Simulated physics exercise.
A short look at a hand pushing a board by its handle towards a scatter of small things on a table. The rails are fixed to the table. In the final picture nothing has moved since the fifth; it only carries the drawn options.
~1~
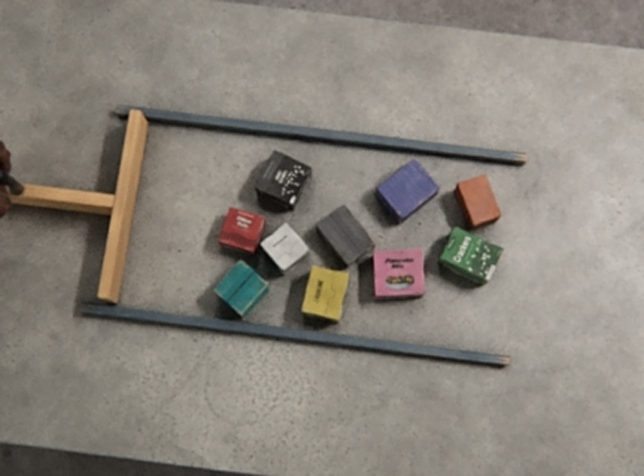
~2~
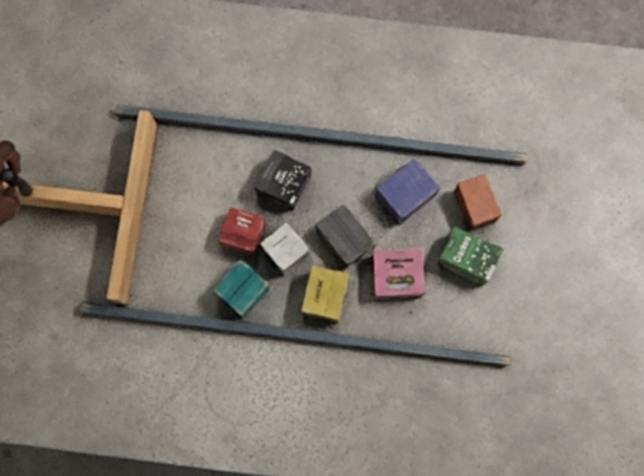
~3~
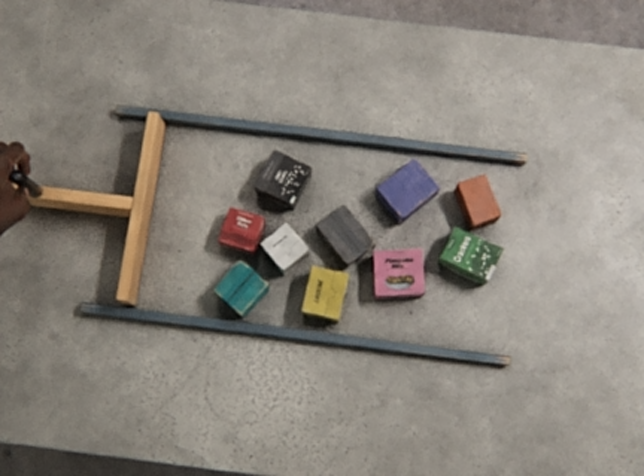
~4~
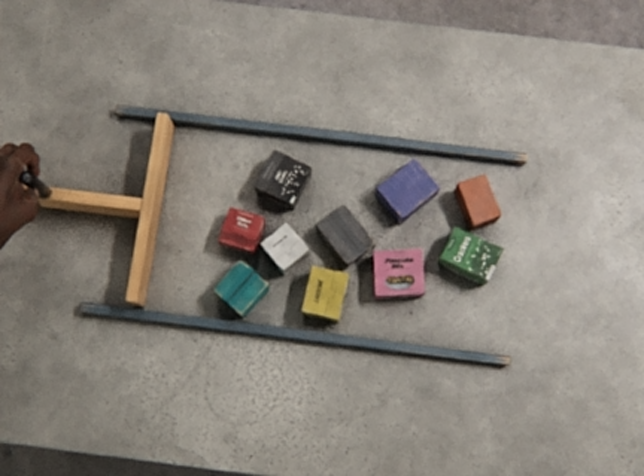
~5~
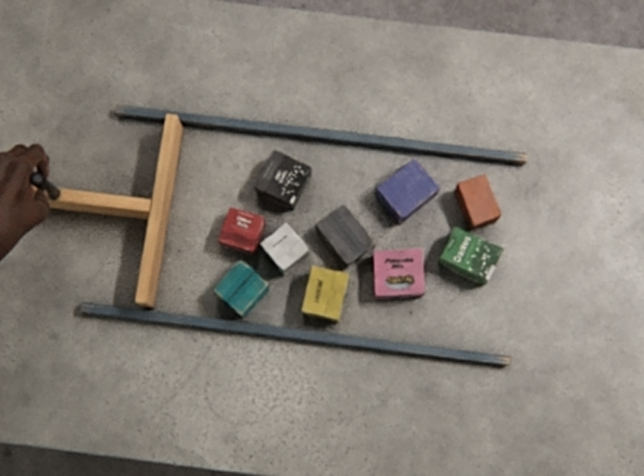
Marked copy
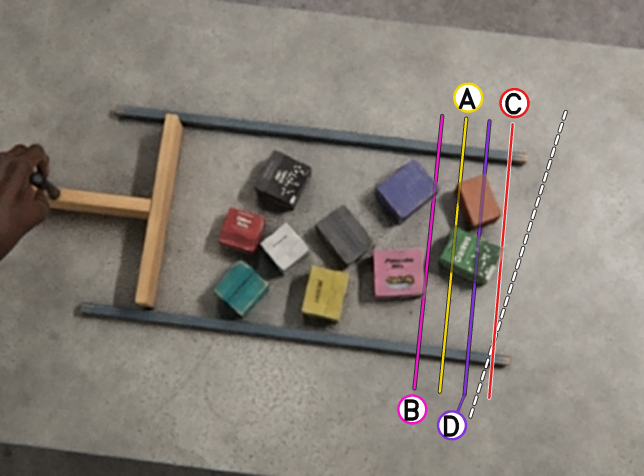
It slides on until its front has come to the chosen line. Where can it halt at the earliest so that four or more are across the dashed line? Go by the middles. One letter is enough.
Enough are across by A.
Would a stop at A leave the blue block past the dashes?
By then, no.
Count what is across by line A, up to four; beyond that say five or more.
It has four across.
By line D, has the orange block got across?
Yes.
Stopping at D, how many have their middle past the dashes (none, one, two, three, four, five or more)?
Five or more.
On the copy, A at (453, 251); B at (429, 248); C at (501, 257); D at (477, 254); the dashed line at (520, 259).
On A. First, board (263, 219); green packet (470, 256); orange block (478, 203); none across.
Then, board (370, 232); green packet (521, 254); pink packet (476, 293); none across.
Finally, board (454, 242); green packet (576, 247); pink packet (556, 306); four across.
By contrast, B gets only two across; C gets nine across, but is farther than needed; D gets seven across, but is farther than needed.
